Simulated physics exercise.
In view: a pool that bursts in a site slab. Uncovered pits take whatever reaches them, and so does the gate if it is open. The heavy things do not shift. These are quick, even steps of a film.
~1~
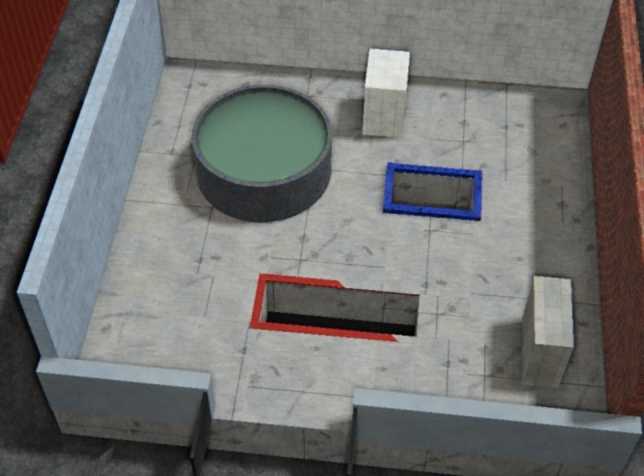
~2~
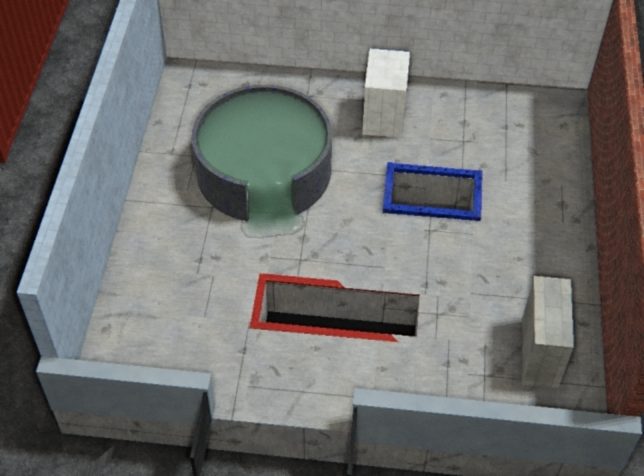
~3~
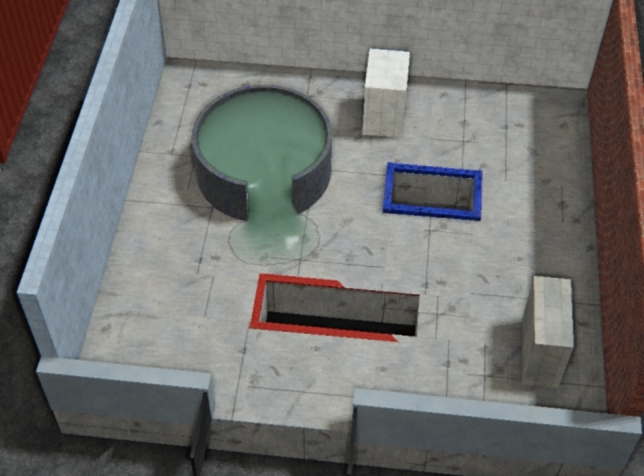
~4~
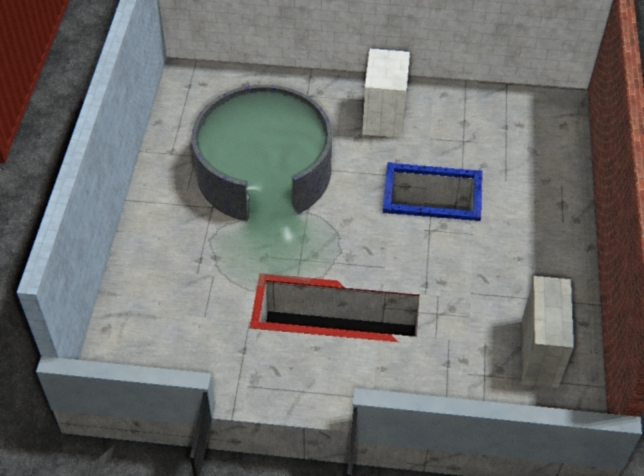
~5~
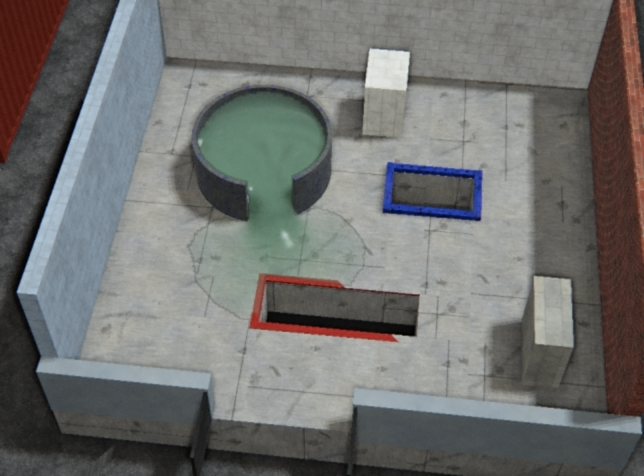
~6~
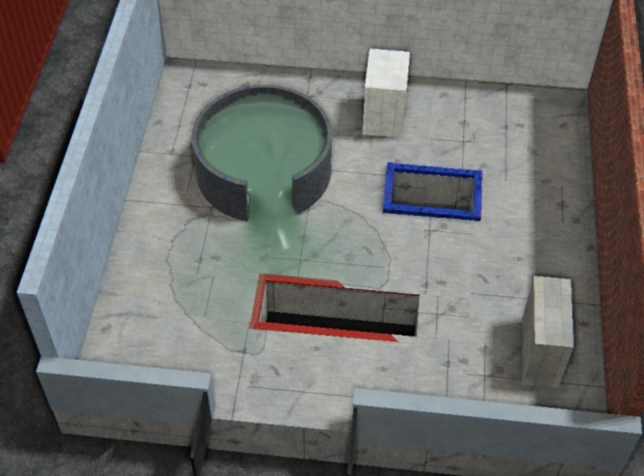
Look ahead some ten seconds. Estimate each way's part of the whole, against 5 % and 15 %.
One by one: The gate takes between 5 and 15 %; the red pit takes more than 15 %; the blue pit takes less than 5 %.
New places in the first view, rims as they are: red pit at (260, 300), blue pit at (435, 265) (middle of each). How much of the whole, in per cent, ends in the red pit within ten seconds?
Parts in a hundred: Red 70.
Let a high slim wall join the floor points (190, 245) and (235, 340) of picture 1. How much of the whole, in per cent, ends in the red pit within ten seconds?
Per cent: Red 65.
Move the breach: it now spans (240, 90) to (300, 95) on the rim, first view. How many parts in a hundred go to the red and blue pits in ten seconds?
Per cent: Red 14, blue 0.
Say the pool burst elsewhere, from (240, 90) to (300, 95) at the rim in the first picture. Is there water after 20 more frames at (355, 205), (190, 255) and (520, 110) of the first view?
One after the other: Wet, awash, under water.
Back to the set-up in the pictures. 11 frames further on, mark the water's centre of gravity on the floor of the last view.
At about (255, 202).
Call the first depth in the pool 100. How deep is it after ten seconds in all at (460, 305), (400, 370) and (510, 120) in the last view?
In that order: 2, 0 and 0 per cent.
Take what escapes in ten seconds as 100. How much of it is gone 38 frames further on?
About 80 per cent.
A moment on, water covers 20 % of the floor; the gate 0 %, the red pit 12 %, the blue pit 0 %.
Next, water covers 20 % of the floor; the gate 2 %, the red pit 21 %, the blue pit 0 %.
Then, water covers 20 % of the floor; the gate 3 %, the red pit 31 %, the blue pit 0 %.
Later, water covers 30 % of the floor; the gate 6 %, the red pit 42 %, the blue pit 0 %.
In the end, water covers 40 % of the floor; the gate 9 %, the red pit 51 %, the blue pit 0 %.
